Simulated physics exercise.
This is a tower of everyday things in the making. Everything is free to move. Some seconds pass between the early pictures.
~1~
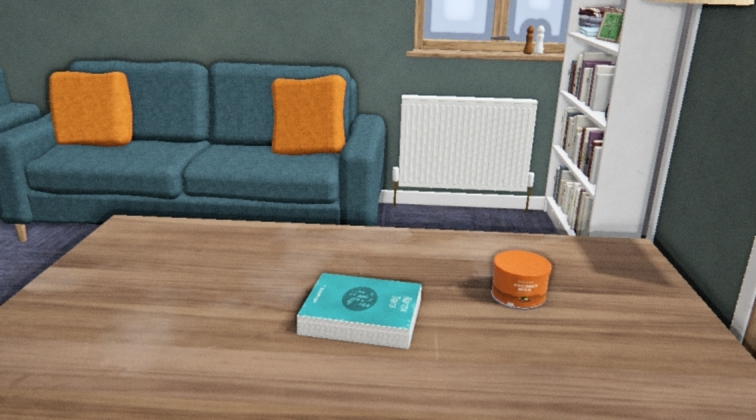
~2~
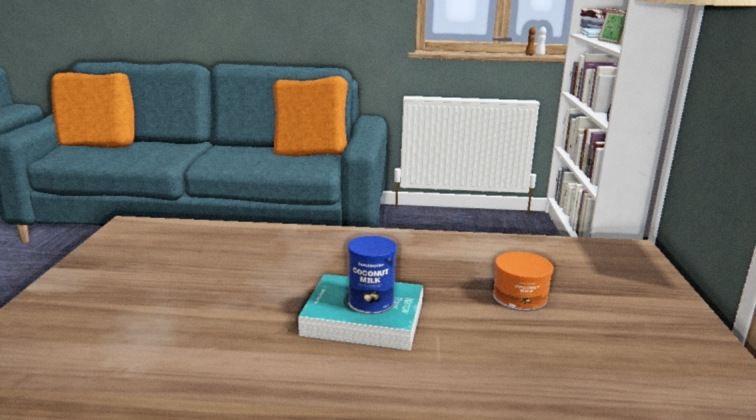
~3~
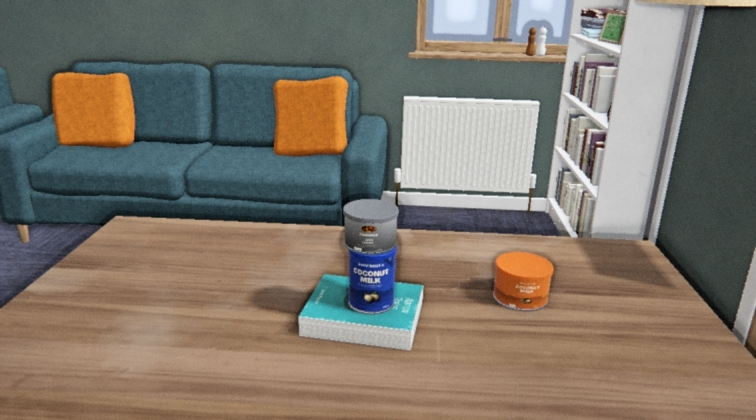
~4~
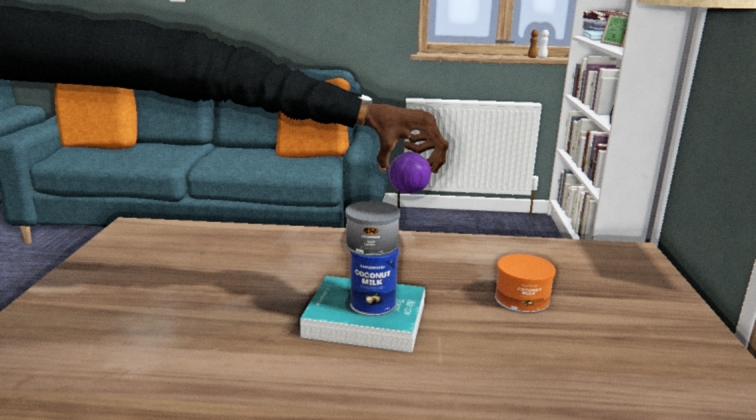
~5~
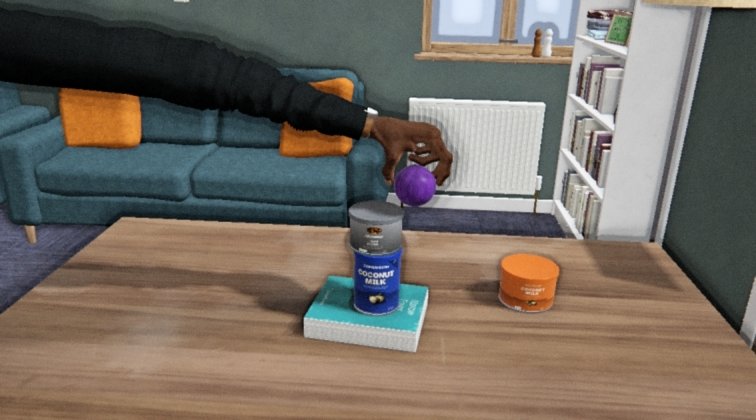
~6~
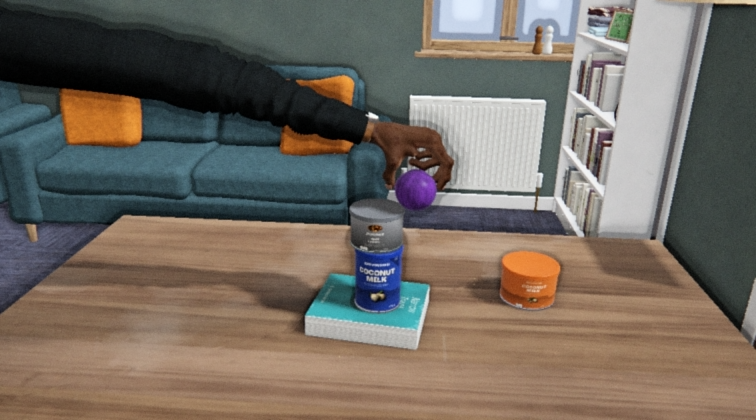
At first, a teal book and an orange tub sit on a wooden table, before a blue coconut milk tin appears on the book and a grey tin on top of it. Then a hand reaches in from the left, holding a purple onion above the stack, and lowers it slightly.
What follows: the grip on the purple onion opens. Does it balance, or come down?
Outcome: The pile loses its balance.
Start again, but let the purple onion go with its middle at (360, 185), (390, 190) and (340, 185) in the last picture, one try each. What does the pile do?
First try: It stays up; second try: It keeps its balance; third try: It gives way.
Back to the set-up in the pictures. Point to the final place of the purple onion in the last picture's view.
At about (506, 313).
Then, 0.40 s past the last view, purple onion now fallen.
Then, 0.50 s past the last view, things are still on the move.
Finally, fallen, purple onion; the other 4 still in place. Final places as the last picture's camera would see them, purple onion near (506, 313). The pile comes apart.
